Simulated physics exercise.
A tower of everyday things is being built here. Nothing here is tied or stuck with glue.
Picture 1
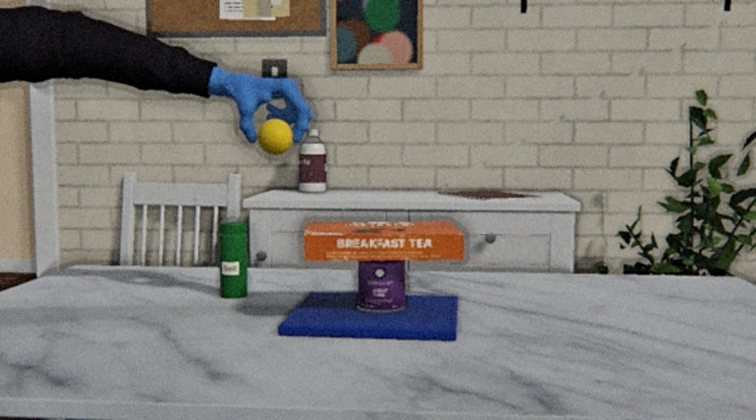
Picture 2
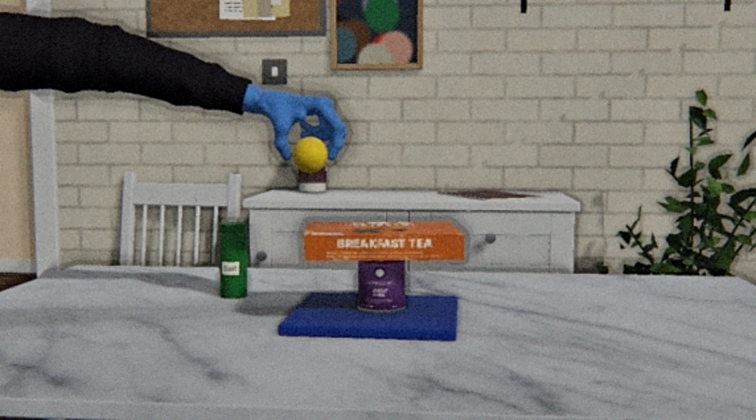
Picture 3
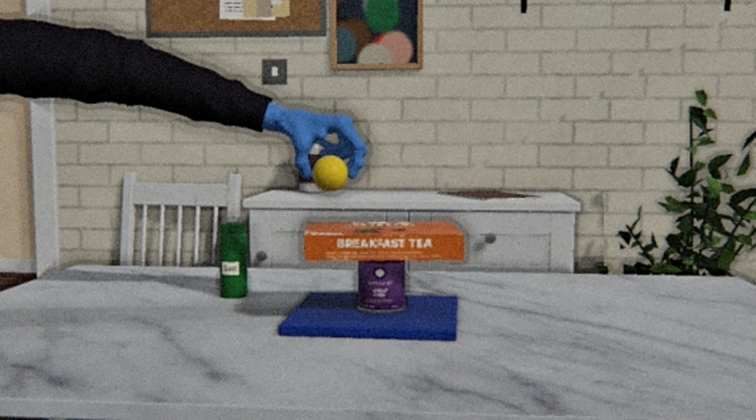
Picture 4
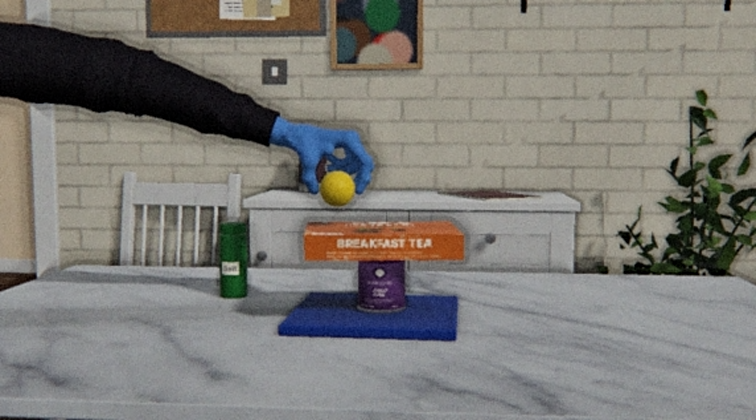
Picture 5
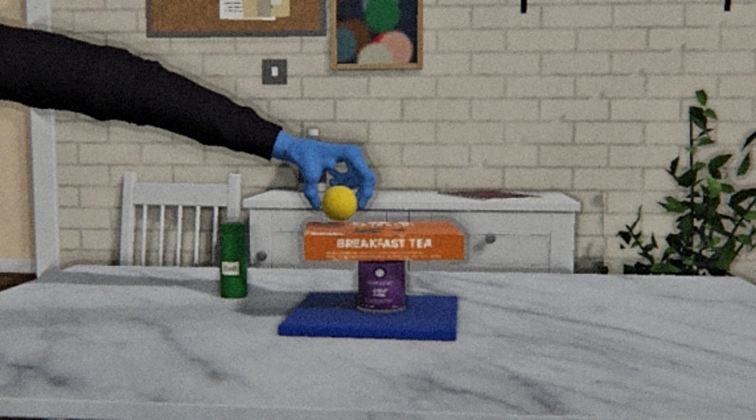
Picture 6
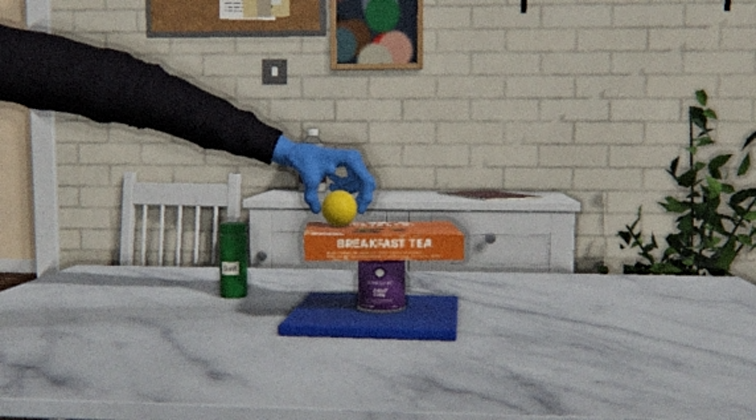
The footage shows a blue-gloved hand carrying a yellow lemon rightward and down, then setting it on an orange breakfast tea box while still holding it. The box sits on a purple can on a blue tray, beside a green shaker.
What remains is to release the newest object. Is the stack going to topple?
No, the pile will stay secure.
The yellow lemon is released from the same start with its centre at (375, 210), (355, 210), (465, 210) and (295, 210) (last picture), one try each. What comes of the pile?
The pile does not fall on try one, does not fall on try two, goes down on try three and goes down on try four.
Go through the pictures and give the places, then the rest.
In the first picture, coming down; yellow lemon (275, 137); green shaker (233, 260).
In the second picture, coming down; yellow lemon (310, 155); blue tray (375, 314).
In the third picture, coming down; yellow lemon (330, 174); green shaker (233, 260).
In the fourth picture, coming down; yellow lemon (337, 189); blue tray (375, 314).
In the fifth picture, coming down; yellow lemon (339, 203); green shaker (233, 260).
In the sixth picture, set down, still held; yellow lemon (339, 208); blue tray (375, 314).
Then, 0.40 s past the last view, nothing moves.
Then, 1.20 s past the last view, yellow lemon resting near (339, 209).
Finally, all 5 still in place. Final places as the last picture's camera would see them, yellow lemon near (339, 209). The pile stays up.
